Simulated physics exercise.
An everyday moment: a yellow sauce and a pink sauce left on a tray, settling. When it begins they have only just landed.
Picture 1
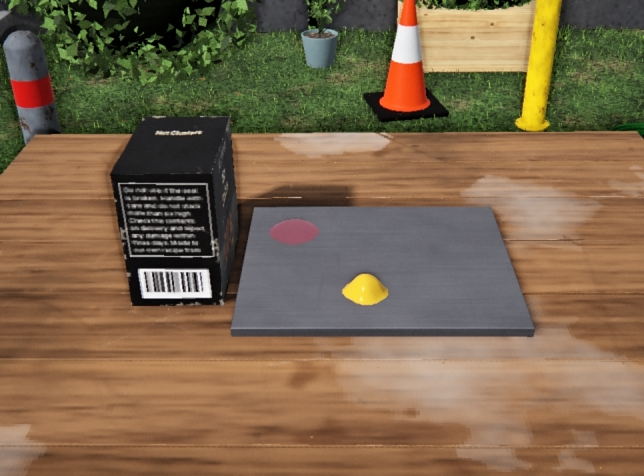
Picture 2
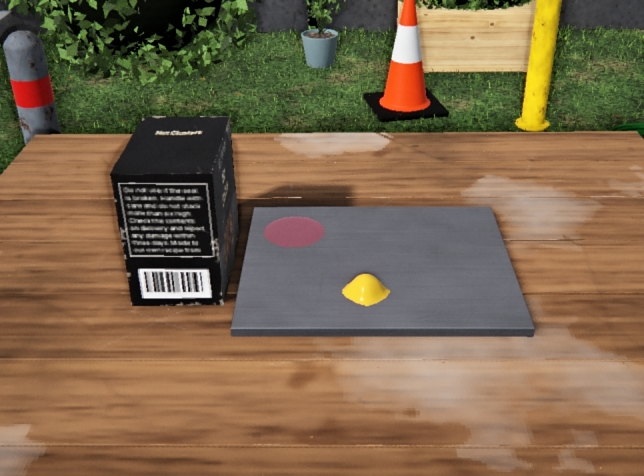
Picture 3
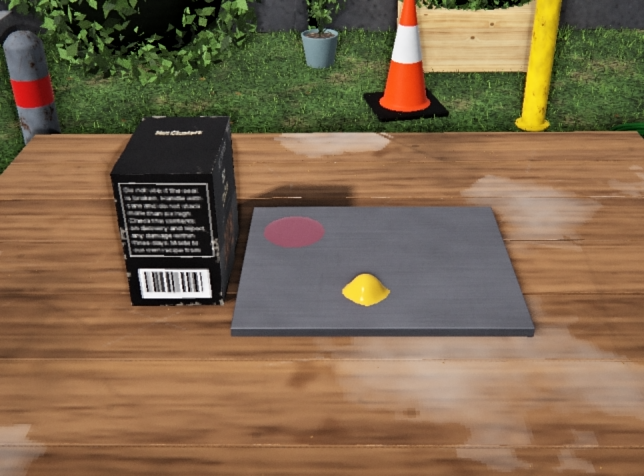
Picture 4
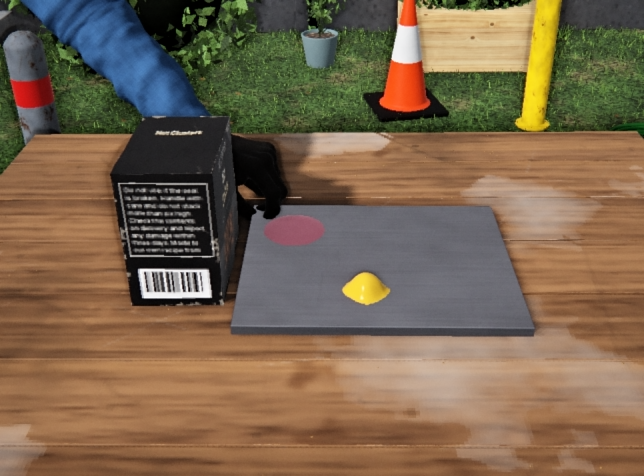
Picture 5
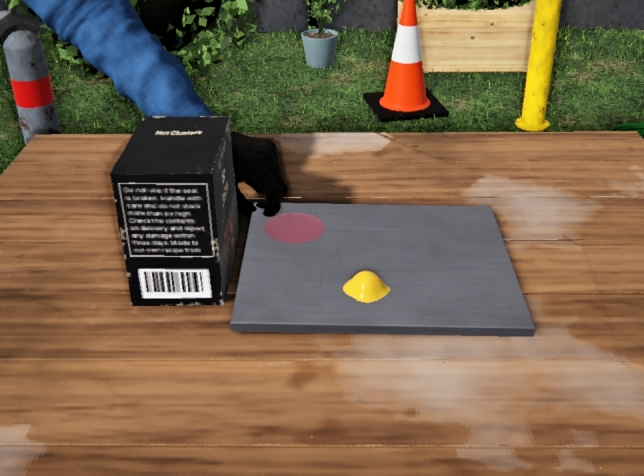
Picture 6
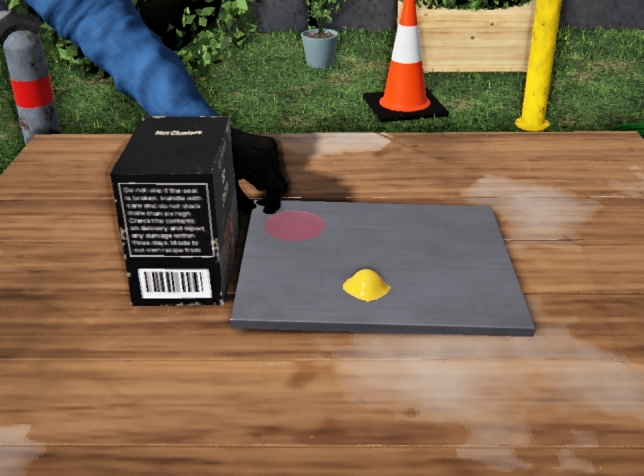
A pink sauce near the far left corner of a dark grey tray spreads slightly into a thin, flat disc, while a yellow sauce stays heaped near the tray's middle. The tray lies on a wooden outdoor table, seen from a fixed, raised viewpoint, with a black packet at left and an orange-and-white cone on grass behind. A blue-sleeved arm with a black-gloved hand then appears behind the packet, grips the tray's far left corner and raises that end very slightly.
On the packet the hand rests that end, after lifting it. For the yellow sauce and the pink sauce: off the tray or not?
Take the yellow sauce first: It keeps its place; then the pink sauce keeps its place.
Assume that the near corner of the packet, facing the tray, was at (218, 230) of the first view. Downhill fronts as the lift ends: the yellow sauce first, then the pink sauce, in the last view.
The tips end near (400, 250) and near (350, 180), in that order.
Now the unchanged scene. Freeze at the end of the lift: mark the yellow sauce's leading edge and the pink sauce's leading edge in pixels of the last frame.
In the last picture, the first is near (420, 224) and the second near (392, 158).
Shortly, slope about 35°; the yellow sauce has not moved; the pink sauce has crept a little.
Then, the yellow sauce has not moved; the pink sauce has crept down a long way.
At the finish, slope about 35°; the yellow sauce has not moved; the pink sauce has crept down a long way.
